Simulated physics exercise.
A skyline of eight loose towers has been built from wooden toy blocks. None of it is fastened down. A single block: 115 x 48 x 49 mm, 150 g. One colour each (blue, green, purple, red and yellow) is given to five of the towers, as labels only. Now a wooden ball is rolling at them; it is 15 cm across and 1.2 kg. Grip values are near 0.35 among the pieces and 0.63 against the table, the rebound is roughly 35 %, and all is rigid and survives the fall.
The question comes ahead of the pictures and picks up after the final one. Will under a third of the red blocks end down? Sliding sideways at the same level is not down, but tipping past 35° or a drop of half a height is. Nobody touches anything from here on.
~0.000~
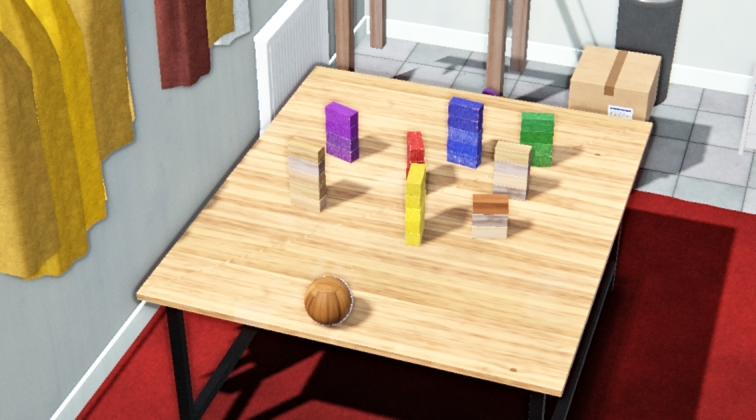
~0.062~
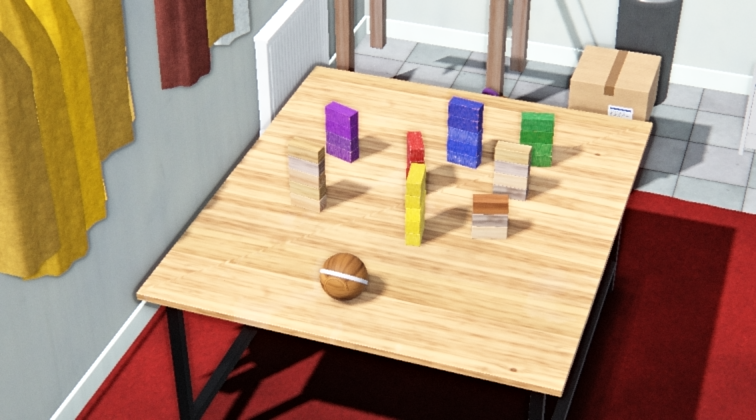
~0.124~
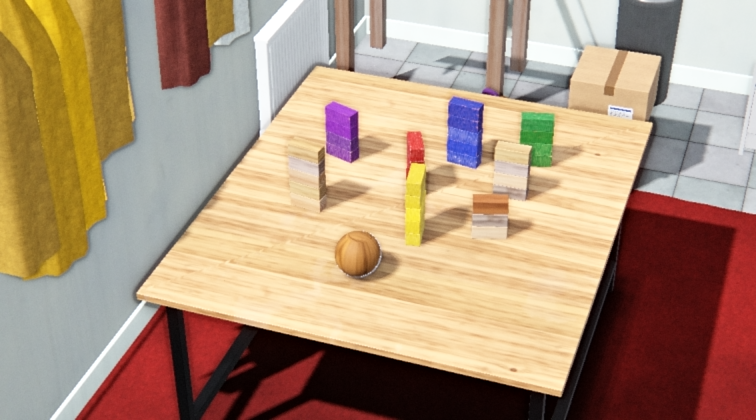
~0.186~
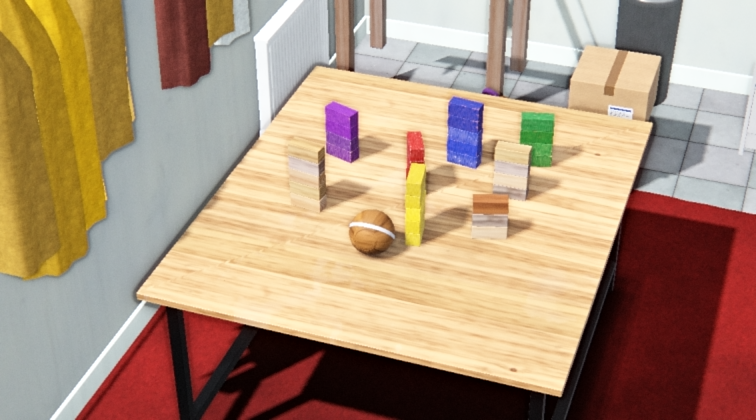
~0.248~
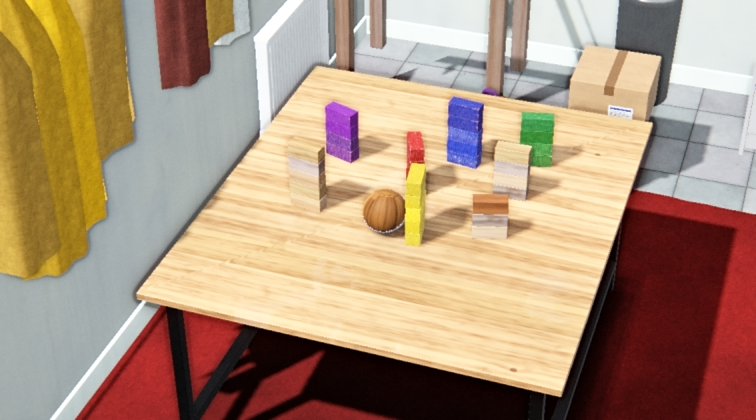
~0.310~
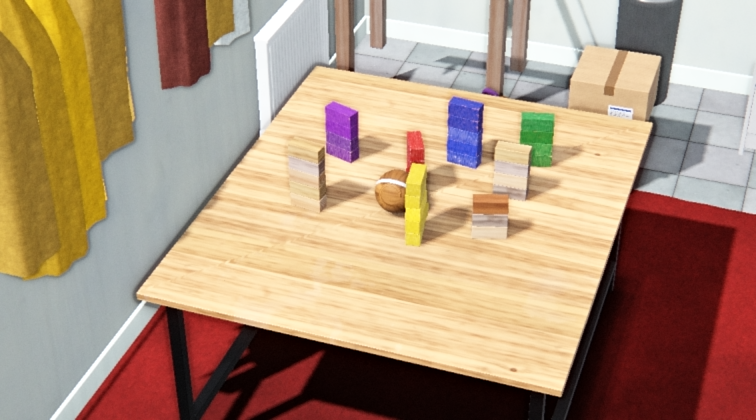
No.
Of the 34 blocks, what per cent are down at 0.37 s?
By that time it is 5 percent.
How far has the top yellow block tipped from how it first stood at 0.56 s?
It sits at about 0 degrees.
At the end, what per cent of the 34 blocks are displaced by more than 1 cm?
Result: 25 per cent.
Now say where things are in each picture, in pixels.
In the first frame (we follow the side turned to the camera), ball (329, 301) 53 cm from contact, 2.0 m/s; top red block (416, 140); top purple block (337, 118); no piece has moved.
In the second frame, ball (344, 277) 41 cm from contact, 2.0 m/s; top red block (416, 140).
In the third frame, ball (358, 254) 29 cm from contact, 2.0 m/s; top red block (416, 140).
In the fourth frame, ball (372, 232) 17 cm from contact, 2.0 m/s; top red block (416, 140).
In the fifth frame, ball (385, 211) 43 mm from contact, 2.0 m/s; top red block (416, 140).
In the sixth frame, ball (397, 192) after contact, 1.6 m/s; top red block (416, 140); top yellow block (417, 174); 2 stirred so far.
Around 0.37 s, ball still moving; 1 of the 4 red blocks down (1 of 34 in all colours); top red block tipped 35°.
Around 0.44 s, ball still moving; 1 of the 4 red blocks down (1 of 34 in all colours); top red block on its side.
Around 0.56 s, ball still moving; 3 of the 4 red blocks down (3 of 34 in all colours); top red block on its side; top blue block displaced 5 mm.
Around 0.80 s, ball still moving; 4 of the 4 red blocks down (4 of 34 in all colours); top red block on its side.
Finally (1.3 s), ball rolling away; 4 of the 4 red blocks down (4 of 34 in all colours); top red block upside down; top blue block displaced 8 mm. That is 100 per cent. Seen by the last camera, middles, top red block near (412, 154), top blue block near (468, 108).
